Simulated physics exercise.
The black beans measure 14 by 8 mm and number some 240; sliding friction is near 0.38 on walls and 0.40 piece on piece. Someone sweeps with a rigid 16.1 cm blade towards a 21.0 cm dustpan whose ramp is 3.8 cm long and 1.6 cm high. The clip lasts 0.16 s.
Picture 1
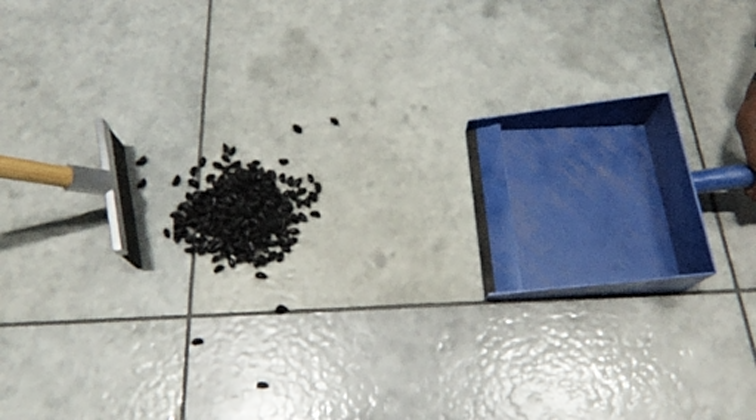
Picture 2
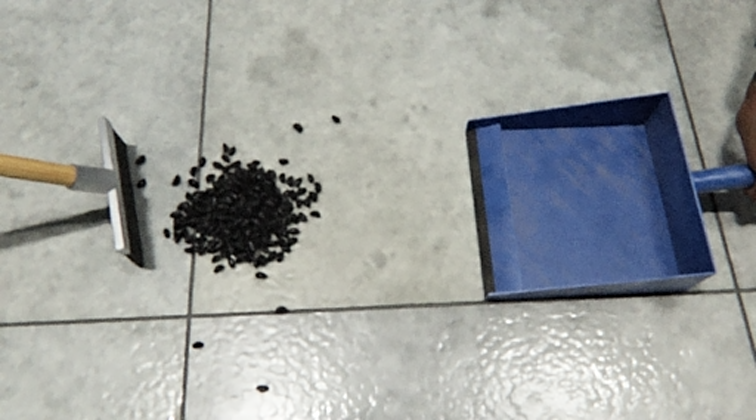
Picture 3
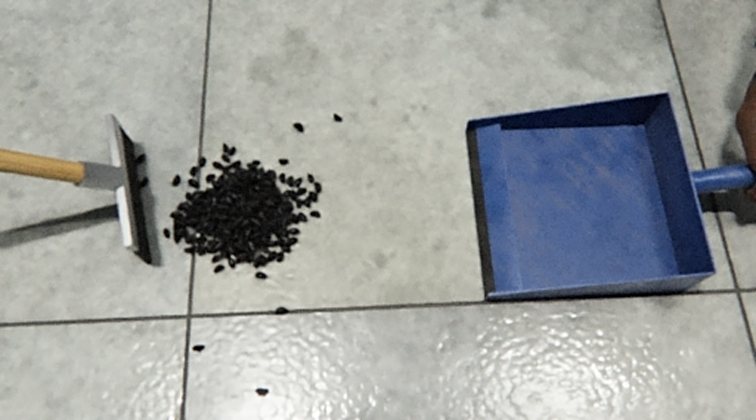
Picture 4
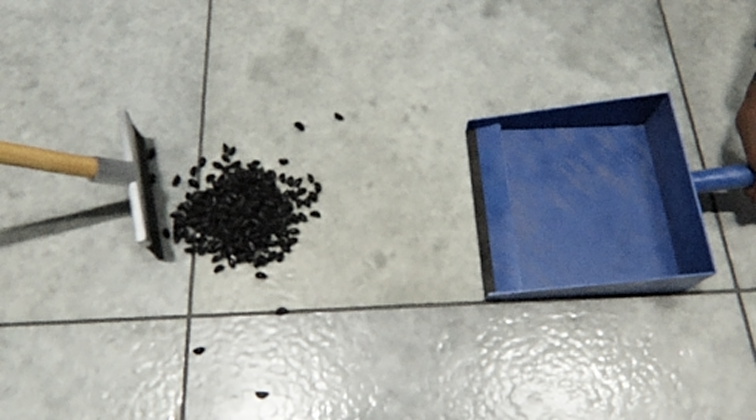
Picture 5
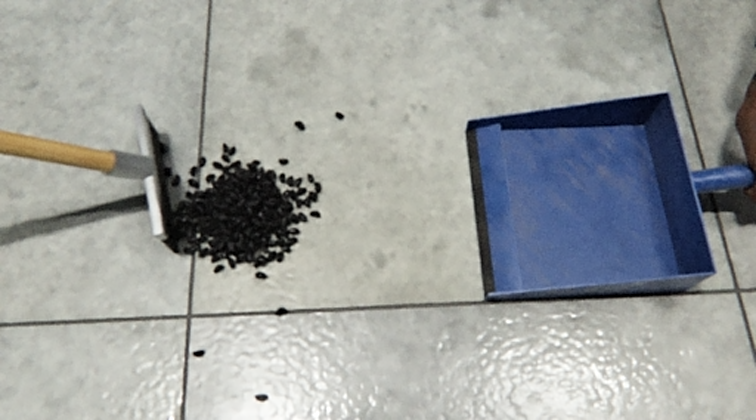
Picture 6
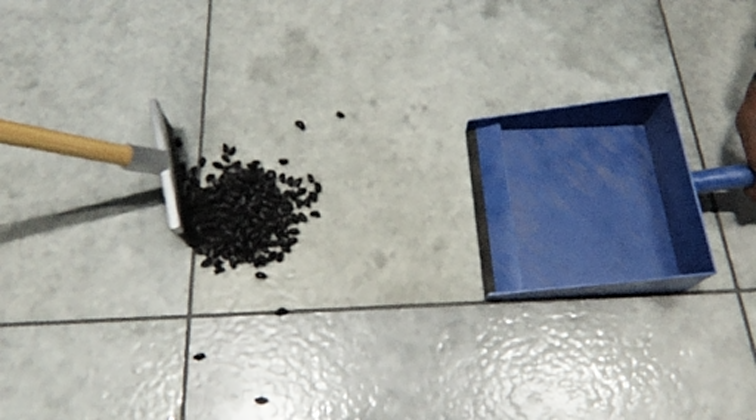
At first, a rigid blade on a wooden handle sits just left of a pile of small black beans on grey tiles, with a blue dustpan at the right. The blade then slides a short way right and presses into the pile's left edge, nudging the nearest beans while the dustpan stays still.
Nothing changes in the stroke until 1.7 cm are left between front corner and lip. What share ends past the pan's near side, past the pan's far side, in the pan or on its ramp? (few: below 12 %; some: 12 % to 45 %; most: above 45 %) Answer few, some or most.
Near side few, far side some, pan few.
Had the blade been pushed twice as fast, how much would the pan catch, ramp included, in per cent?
In that case some 5 per cent.
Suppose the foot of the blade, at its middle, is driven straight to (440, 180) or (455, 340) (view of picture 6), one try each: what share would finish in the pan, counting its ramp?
Some 20 and 0 per cent.
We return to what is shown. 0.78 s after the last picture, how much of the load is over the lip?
Some 0 per cent.
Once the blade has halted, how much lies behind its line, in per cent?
Some 55 per cent.
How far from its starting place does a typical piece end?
Some 18 cm.
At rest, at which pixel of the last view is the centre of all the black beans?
Near (421, 184).
Then, 0.28 s after the last picture, middle of the blade 19 cm from the lip; 0 % over the lip, far side 15 %, near side 0 %.
Then, 0.47 s after the last picture, middle of the blade 9 cm from the lip; 0 % over the lip, far side 30 %, near side 0 %.
Then, 0.78 s after the last picture, middle of the blade 4 cm from the lip; 0 % over the lip, far side 40 %, near side 0 %.
In the end, near side 0 %, far side 40 %, pan 0 %, in front of the lip or behind the blade 60 %.
